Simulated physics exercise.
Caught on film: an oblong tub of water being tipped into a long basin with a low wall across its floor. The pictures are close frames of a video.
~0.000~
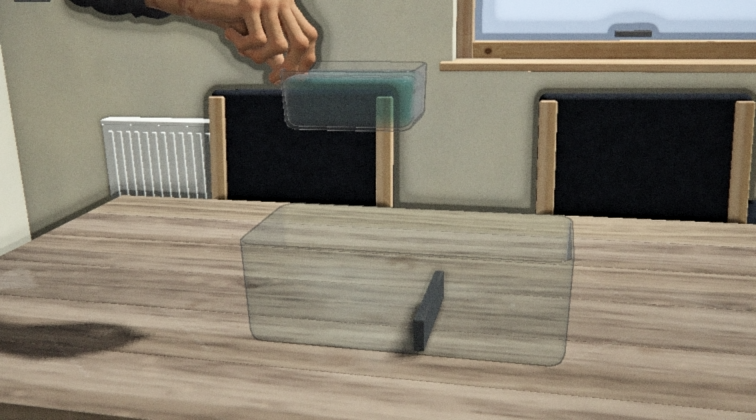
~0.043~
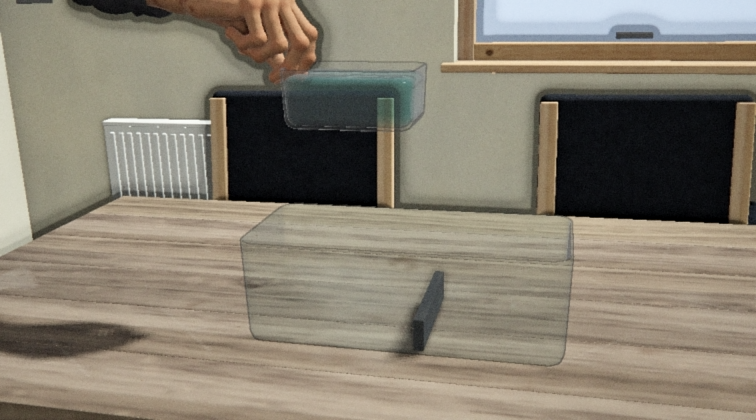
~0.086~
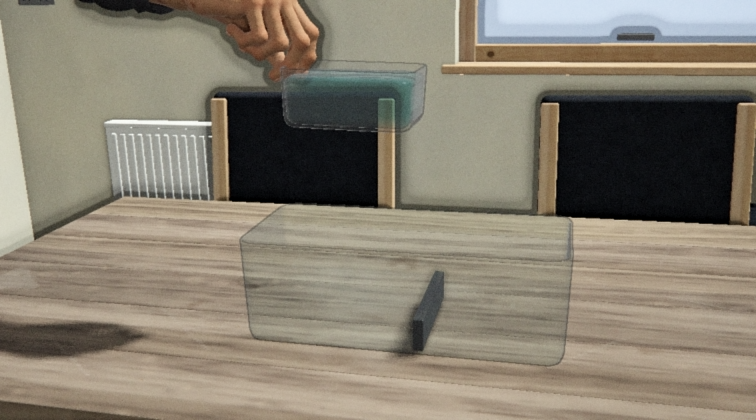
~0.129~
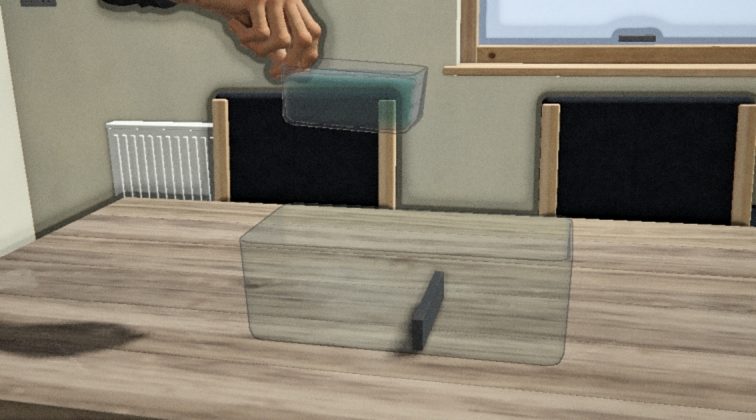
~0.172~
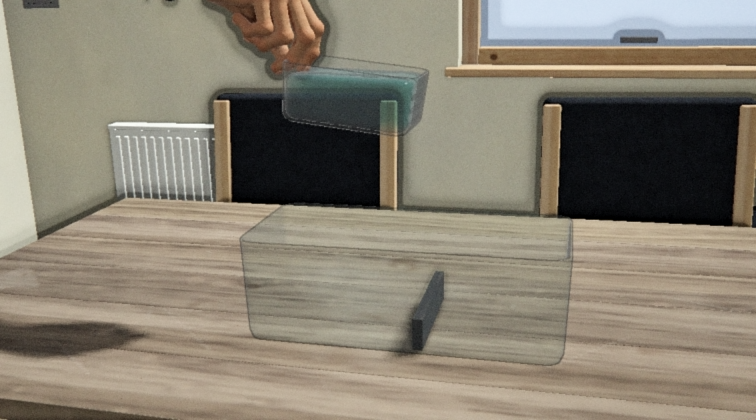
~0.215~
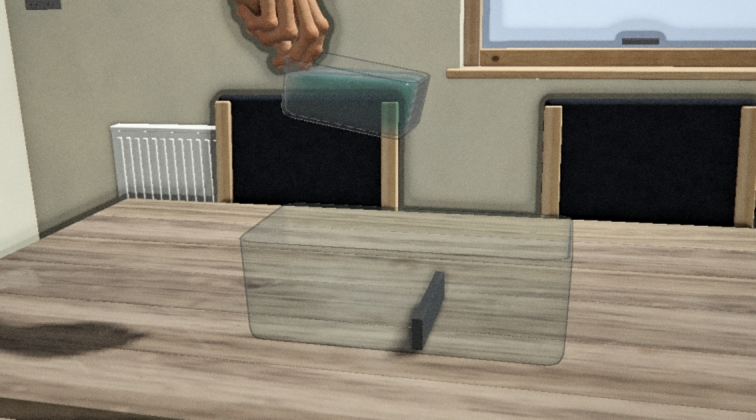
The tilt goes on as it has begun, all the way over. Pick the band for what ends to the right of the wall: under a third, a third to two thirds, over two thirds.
It comes to above two thirds.
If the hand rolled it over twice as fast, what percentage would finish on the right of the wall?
About 70 per cent.
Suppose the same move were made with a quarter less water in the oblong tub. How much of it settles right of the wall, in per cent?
Roughly 75 in a hundred.
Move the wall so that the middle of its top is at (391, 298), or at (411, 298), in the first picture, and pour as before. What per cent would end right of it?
Roughly 90 per cent, and 85 per cent.
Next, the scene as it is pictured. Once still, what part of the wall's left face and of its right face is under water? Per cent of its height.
Some 10 per cent left and 60 right.
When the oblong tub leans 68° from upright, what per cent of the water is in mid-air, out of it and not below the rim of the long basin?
Some 45 per cent.
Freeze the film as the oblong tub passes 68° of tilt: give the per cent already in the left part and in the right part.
Left: 0 %. Right: 20 %.
A moment on, the oblong tub is tipped part way and 37 per cent is still to pour, 0 is left of the wall and 19 right of it.
Next, the oblong tub is tipped right over and 6 per cent is still to pour, 9 is left of the wall and 79 right of it.
Then the oblong tub is tipped right over and 0 per cent is still to pour, 20 is left of the wall and 78 right of it.
Later the oblong tub is tipped right over and 0 per cent is still to pour, 21 is left of the wall and 78 right of it.
In the end 21 per cent lies left of the wall, 78 right of it and 1 outside.
